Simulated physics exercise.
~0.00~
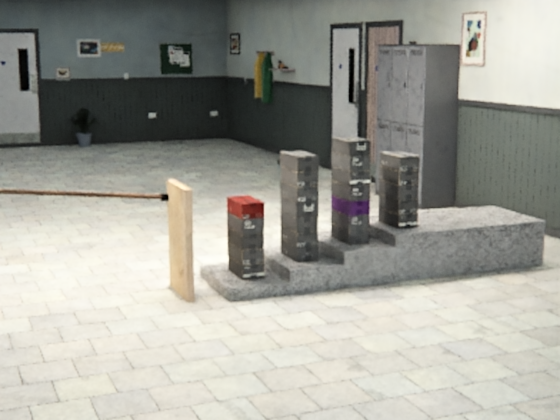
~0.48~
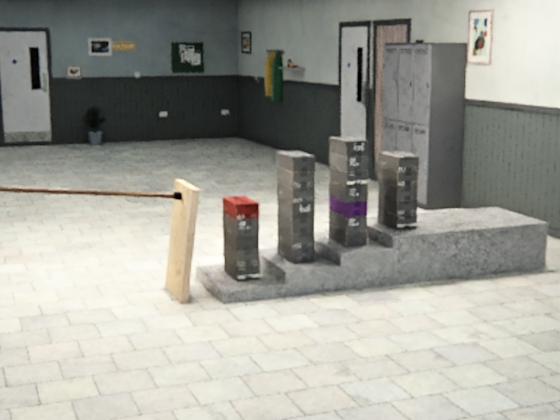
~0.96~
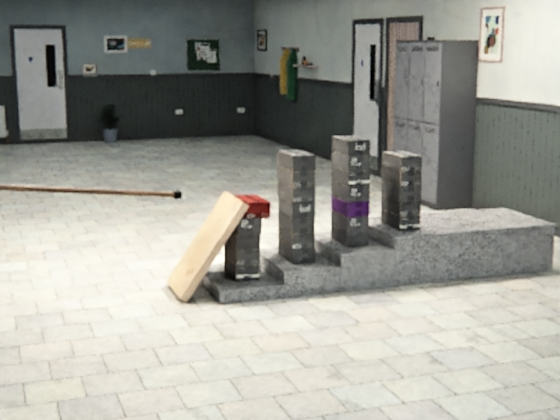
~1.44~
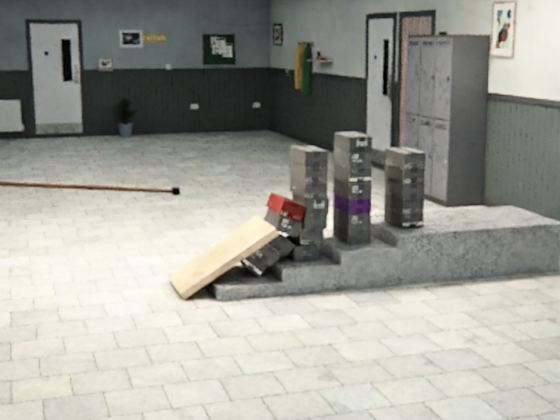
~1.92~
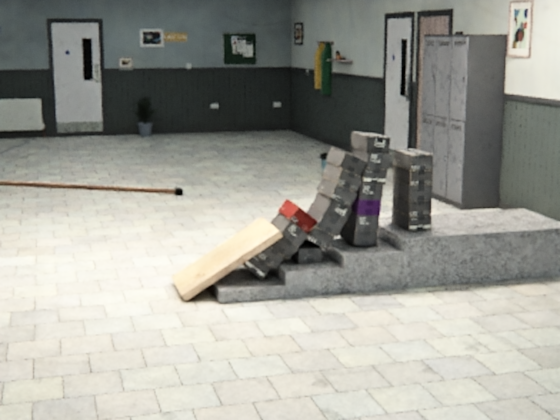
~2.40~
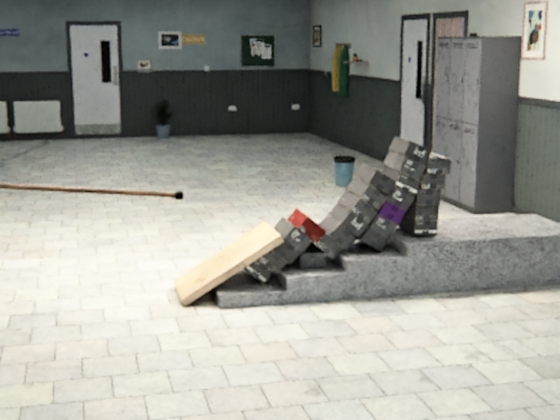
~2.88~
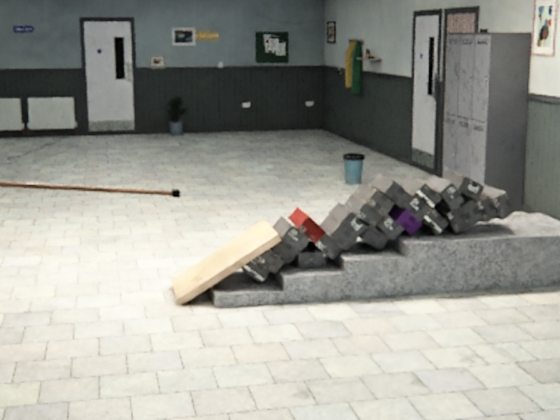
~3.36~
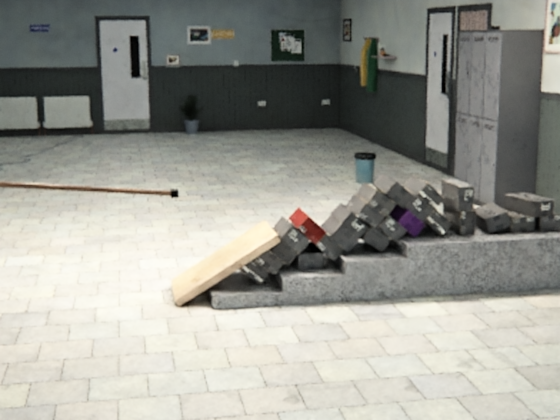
A pole tips a wooden board rightward, toppling four stacks of boxes into slanting heaps across steps.
